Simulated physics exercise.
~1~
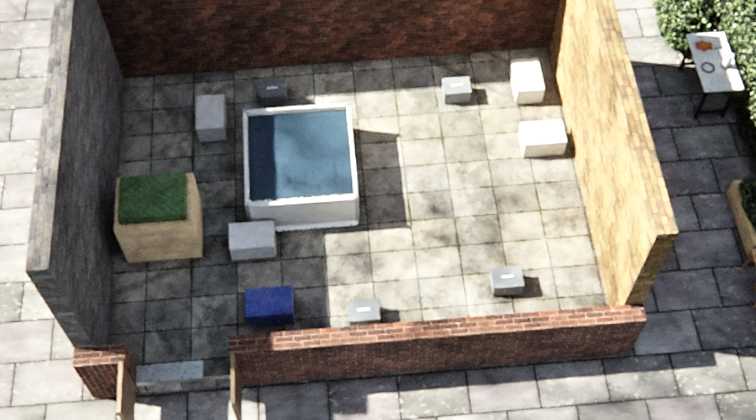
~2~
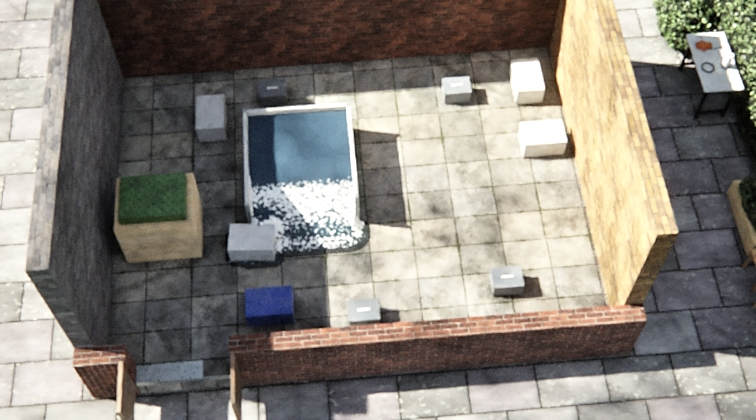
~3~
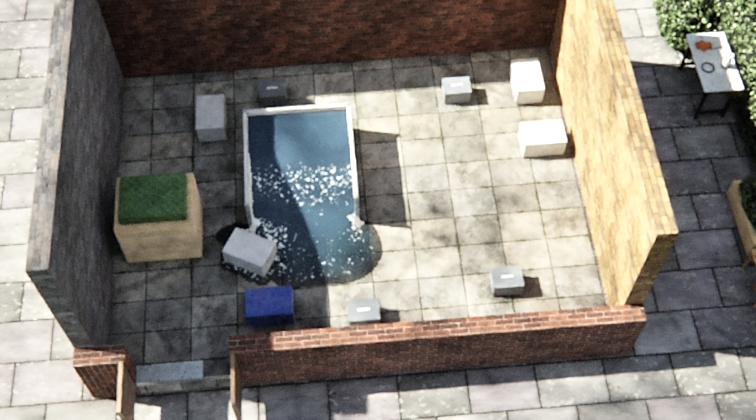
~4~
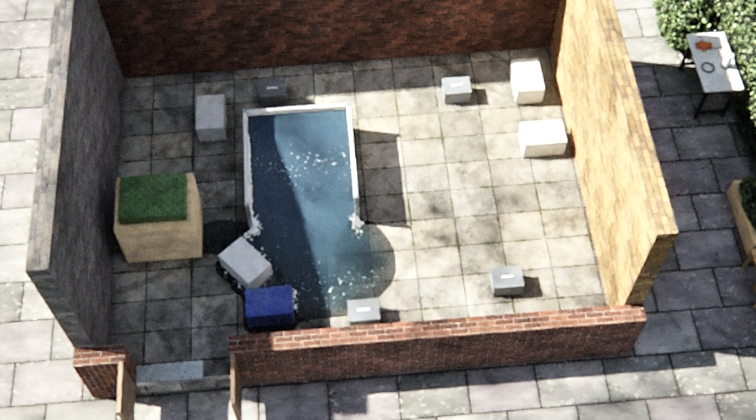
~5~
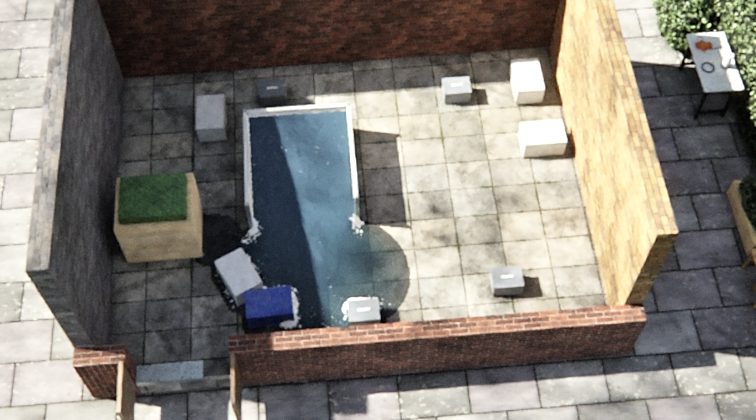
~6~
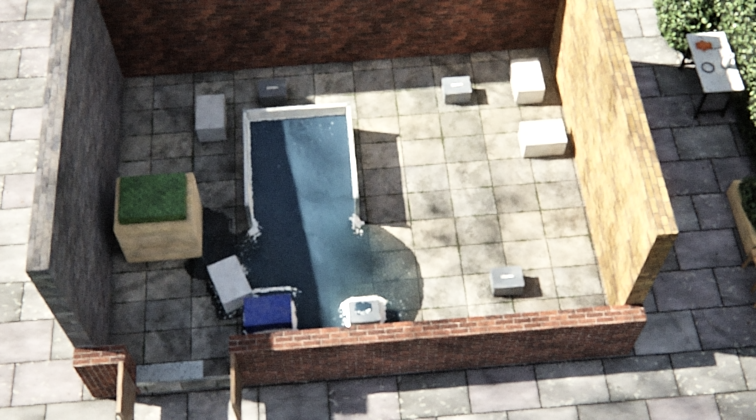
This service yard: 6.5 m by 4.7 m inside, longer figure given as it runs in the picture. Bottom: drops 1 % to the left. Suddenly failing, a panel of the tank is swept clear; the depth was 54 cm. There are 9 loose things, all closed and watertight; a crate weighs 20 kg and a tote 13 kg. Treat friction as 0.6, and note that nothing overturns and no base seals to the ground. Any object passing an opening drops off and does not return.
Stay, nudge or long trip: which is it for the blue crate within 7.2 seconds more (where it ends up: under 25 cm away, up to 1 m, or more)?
It ends up distant.
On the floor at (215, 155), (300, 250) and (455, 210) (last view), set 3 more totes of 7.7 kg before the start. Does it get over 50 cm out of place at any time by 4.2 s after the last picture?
Going through them in the order asked, they come out shy of the mark, clear of the mark and shy of the mark.
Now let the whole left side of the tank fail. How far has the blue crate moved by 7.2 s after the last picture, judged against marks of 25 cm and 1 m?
Afterwards the blue crate stays almost motionless.
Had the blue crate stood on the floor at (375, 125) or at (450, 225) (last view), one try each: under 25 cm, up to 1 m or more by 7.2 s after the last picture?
Results, in order: Essentially stationary, then essentially stationary.
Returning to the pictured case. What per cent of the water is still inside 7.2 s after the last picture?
About 76 in a hundred parts of the water.
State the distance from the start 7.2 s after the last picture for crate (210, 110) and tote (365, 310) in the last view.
Respectively: 0 cm / 300 cm.
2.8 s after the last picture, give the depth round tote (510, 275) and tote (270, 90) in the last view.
Around 5 cm and 0 cm.
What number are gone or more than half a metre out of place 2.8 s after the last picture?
That would be 3.
Then, 0.9 s after the last picture the blue crate is near (239, 326), 0.5 m from its start, afloat; 0 of 9 are out; 2 afloat.
Then, 2.8 s after the last picture the blue crate has gone out; 1 of 9 are out; 1 afloat.
Then, 4.8 s after the last picture the blue crate has gone out; 1 of 9 are out; 0 afloat.
Then, 7.2 s after the last picture the blue crate has gone out; 1 of 9 are out; 0 afloat.
